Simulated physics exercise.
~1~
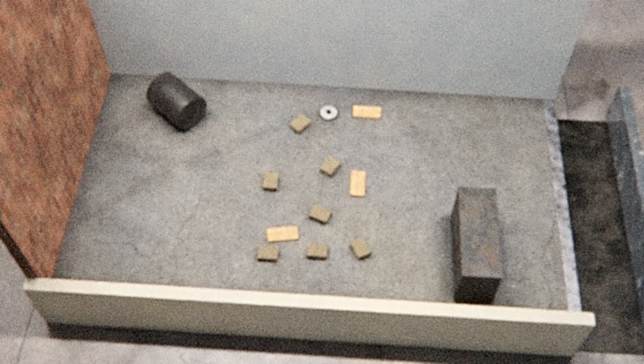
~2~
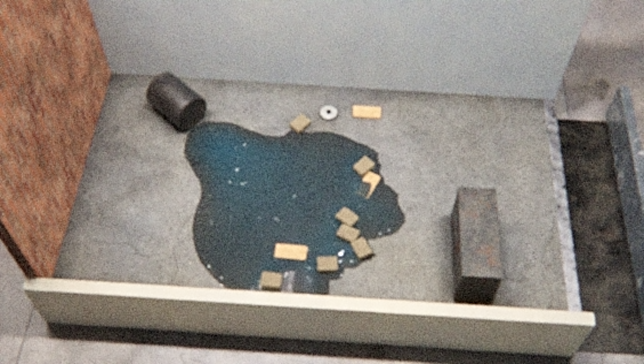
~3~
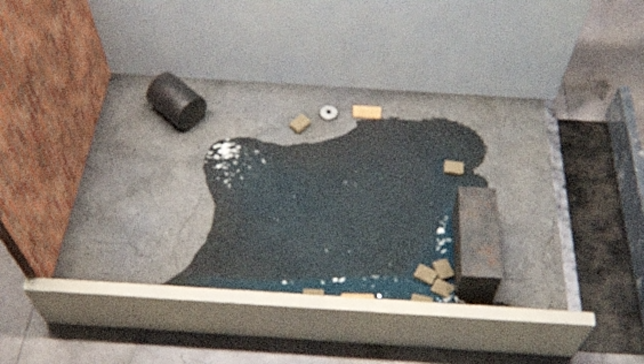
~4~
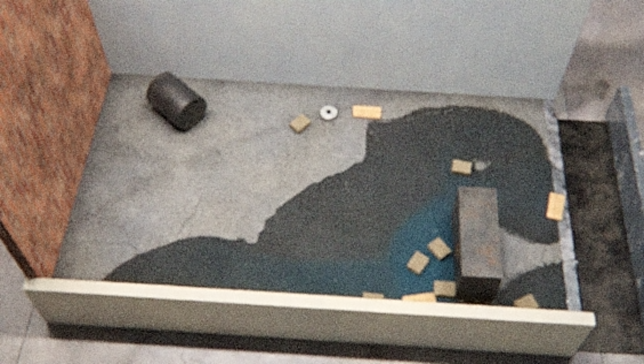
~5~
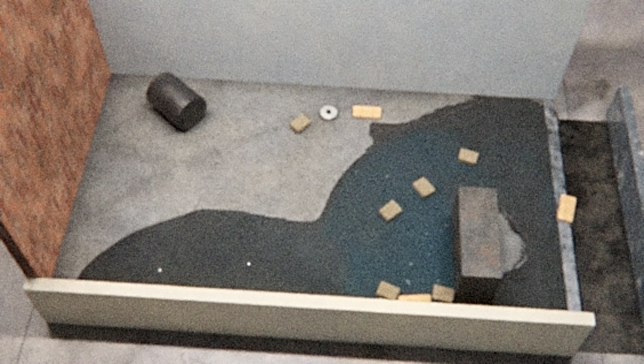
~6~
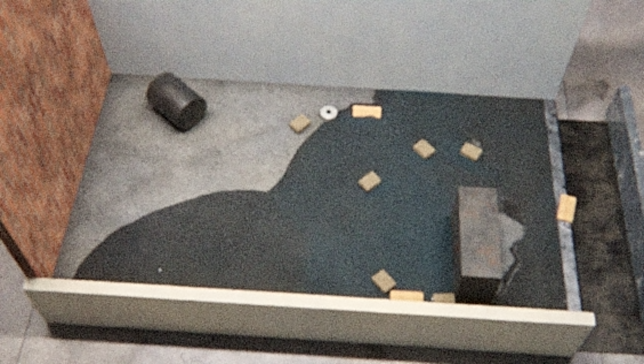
Walled concrete floor, dark water spreading from a toppled drum, carrying small blocks and boards rightward and leaving them scattered around.
